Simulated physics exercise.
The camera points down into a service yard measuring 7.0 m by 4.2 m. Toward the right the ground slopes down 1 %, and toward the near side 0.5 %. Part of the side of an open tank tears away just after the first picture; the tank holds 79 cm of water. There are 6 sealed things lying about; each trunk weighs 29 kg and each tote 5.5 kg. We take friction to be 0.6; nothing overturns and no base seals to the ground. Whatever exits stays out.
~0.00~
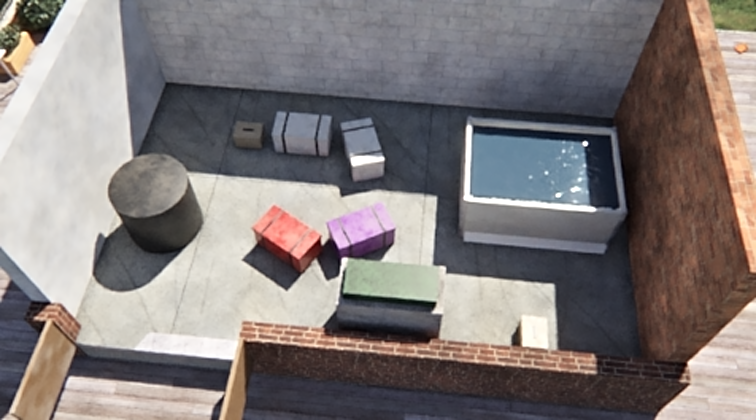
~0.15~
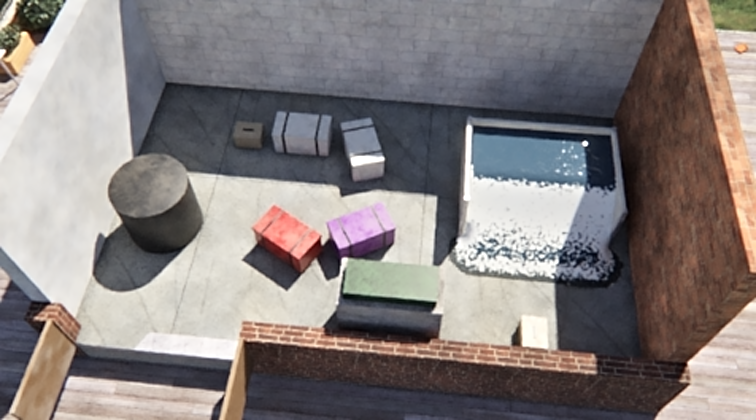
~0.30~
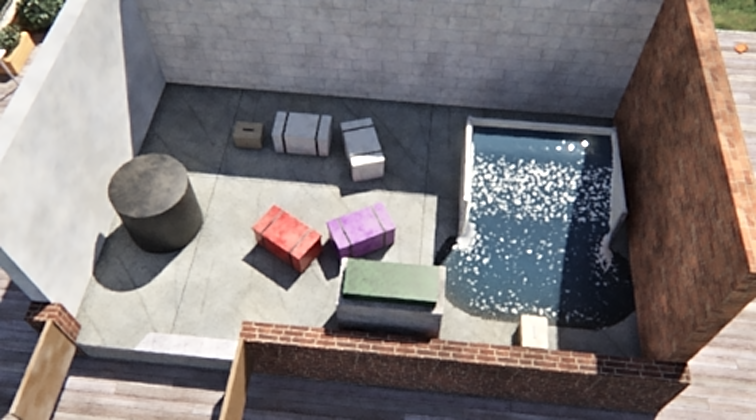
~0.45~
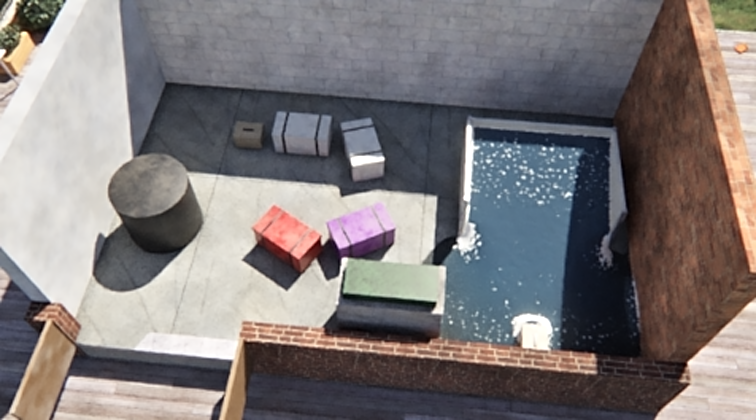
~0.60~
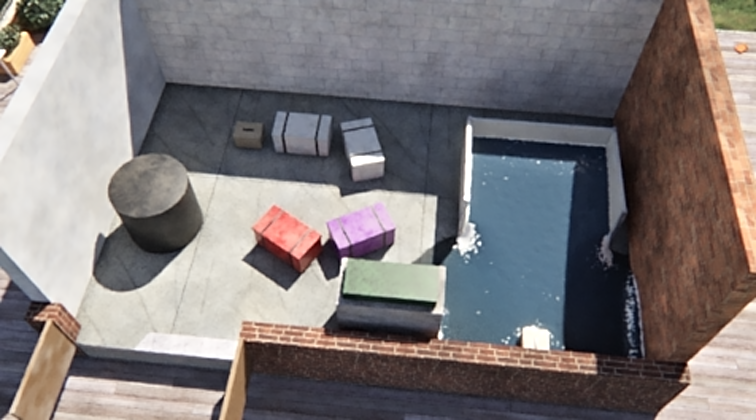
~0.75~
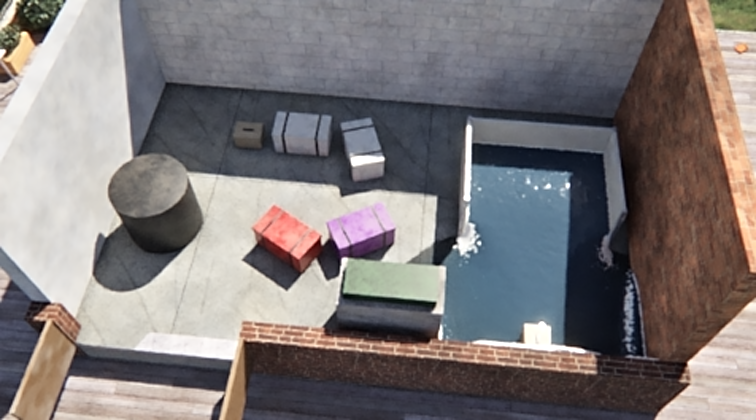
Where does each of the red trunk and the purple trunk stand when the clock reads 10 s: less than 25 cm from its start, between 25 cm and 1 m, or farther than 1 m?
Red trunk: Less than 25 cm; purple trunk: Farther than 1 m.
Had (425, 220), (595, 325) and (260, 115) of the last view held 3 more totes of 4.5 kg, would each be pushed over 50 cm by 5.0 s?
Note, same order as listed: Beyond the limit, beyond the limit, inside the limit.
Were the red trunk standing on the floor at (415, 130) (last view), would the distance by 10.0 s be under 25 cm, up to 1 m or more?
Put there, it remains roughly in place.
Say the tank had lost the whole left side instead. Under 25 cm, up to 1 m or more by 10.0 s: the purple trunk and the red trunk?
The purple trunk is swept a long way; the red trunk is swept a long way.
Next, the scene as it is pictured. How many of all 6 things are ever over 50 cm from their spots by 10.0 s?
3.
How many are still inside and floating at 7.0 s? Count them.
Count at that moment: 1.
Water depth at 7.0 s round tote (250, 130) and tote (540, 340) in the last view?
Some 4 cm at the first, some 6 cm at the second.
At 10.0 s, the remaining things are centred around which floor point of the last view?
The centre is close to (263, 180).
After 2.0 s the red trunk is near (286, 231), 0.0 m from its start, aground; the purple trunk is near (360, 224), 0.0 m from its start, aground; 0 of 6 are out; 1 afloat.
After 4.5 s the red trunk is near (286, 231), 0.0 m from its start, aground; the purple trunk is near (219, 151), 2.3 m from its start, aground; 0 of 6 are out; 0 afloat.
After 7.0 s the red trunk is near (286, 231), 0.0 m from its start, aground; the purple trunk is near (214, 149), 2.4 m from its start, aground; 0 of 6 are out; 1 afloat.
After 10.0 s the red trunk is near (286, 231), 0.0 m from its start, aground; the purple trunk is near (214, 149), 2.4 m from its start, aground; 0 of 6 are out; 2 afloat.
